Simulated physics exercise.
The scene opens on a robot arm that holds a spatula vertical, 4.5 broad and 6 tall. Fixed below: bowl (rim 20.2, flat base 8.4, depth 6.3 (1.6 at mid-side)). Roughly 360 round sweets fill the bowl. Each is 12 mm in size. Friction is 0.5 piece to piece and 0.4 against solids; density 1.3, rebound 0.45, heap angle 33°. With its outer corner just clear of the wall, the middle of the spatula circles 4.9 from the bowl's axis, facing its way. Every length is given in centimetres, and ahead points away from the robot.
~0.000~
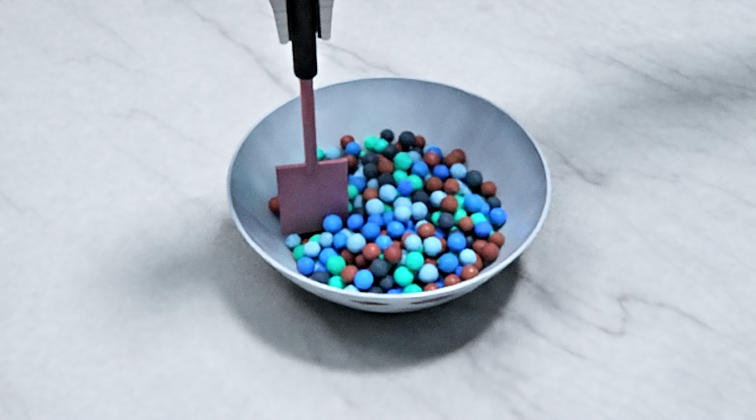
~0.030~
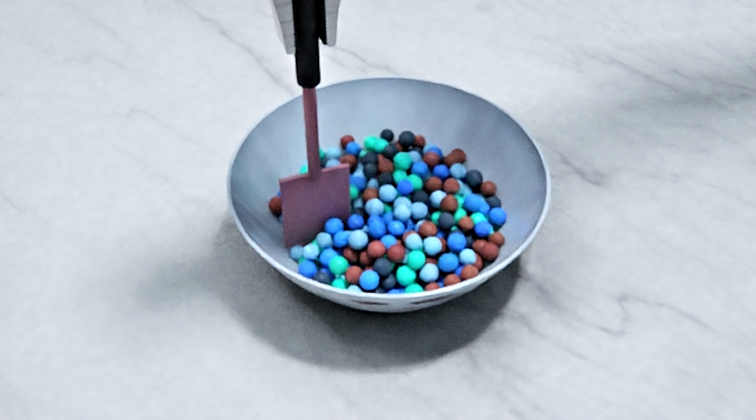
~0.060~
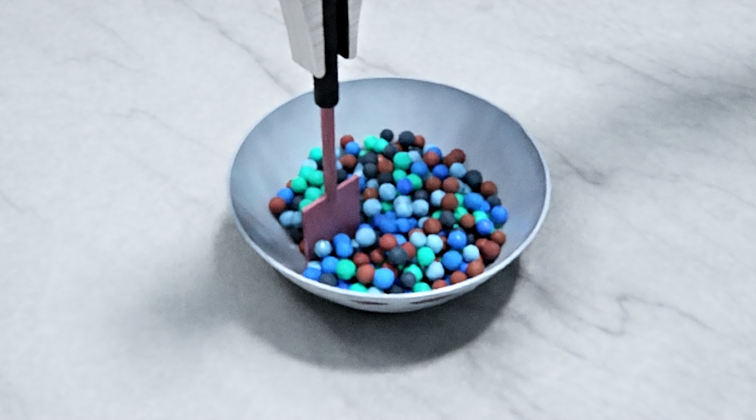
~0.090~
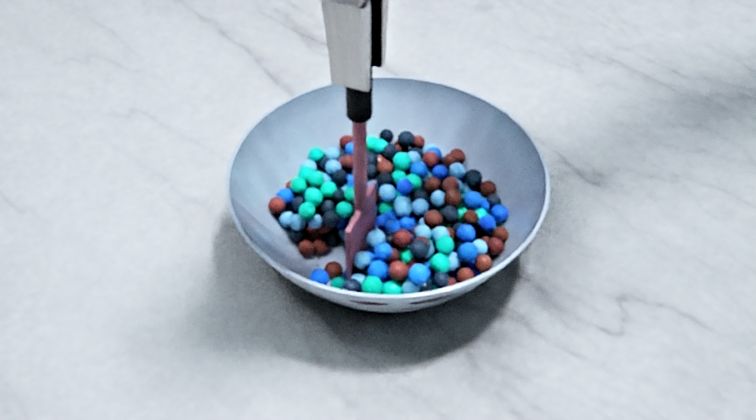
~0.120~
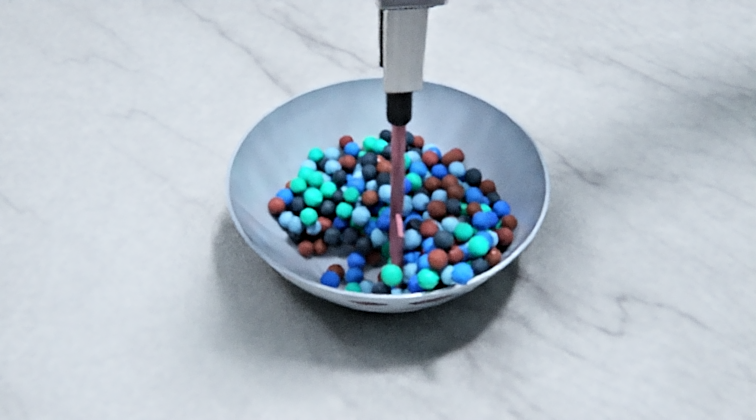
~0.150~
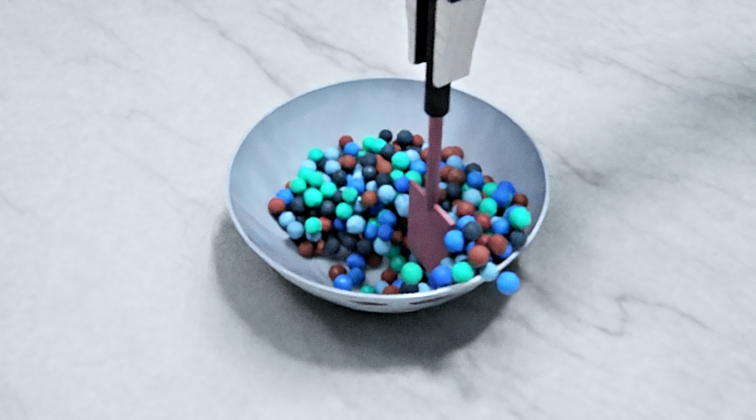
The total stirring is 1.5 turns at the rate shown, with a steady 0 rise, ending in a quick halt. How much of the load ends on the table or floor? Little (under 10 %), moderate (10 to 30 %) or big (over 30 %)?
Big.
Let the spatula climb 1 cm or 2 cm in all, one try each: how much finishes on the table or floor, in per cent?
Close to 35 percent and close to 25 percent.
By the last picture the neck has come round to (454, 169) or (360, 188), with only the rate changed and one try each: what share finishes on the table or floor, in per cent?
So, roughly 50 percent the first time and 15 percent the second.
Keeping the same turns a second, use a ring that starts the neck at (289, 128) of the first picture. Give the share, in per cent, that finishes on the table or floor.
Table or floor share: Near 25 %.
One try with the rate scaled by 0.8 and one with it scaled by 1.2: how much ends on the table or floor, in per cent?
Some 30 and 50 per cent.
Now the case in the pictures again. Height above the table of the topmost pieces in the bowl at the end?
Height: Roughly 6.0 cm.
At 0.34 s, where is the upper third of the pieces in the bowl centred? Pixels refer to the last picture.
Somewhere around (337, 125) in the last view.
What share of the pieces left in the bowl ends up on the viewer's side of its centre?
Near 40 per cent of what stays in the bowl.
After 0.34 s, 276° round, highest piece 10 above the table; 283 in the bowl, 24 on the table or floor, 48 in flight or on the tool.
After 0.53 s, 81° round, highest piece 10 above the table; 236 in the bowl, 101 on the table or floor, 18 in flight or on the tool.
After 0.82 s, 180° round, highest piece 6 above the table; 202 in the bowl, 151 on the table or floor, 2 in flight or on the tool.
After 1.52 s, 180° round, highest piece 6 above the table; 202 in the bowl, 153 on the table or floor.
In the end, 202 in the bowl, 153 on the table or floor. That is 43 % on the table or floor.
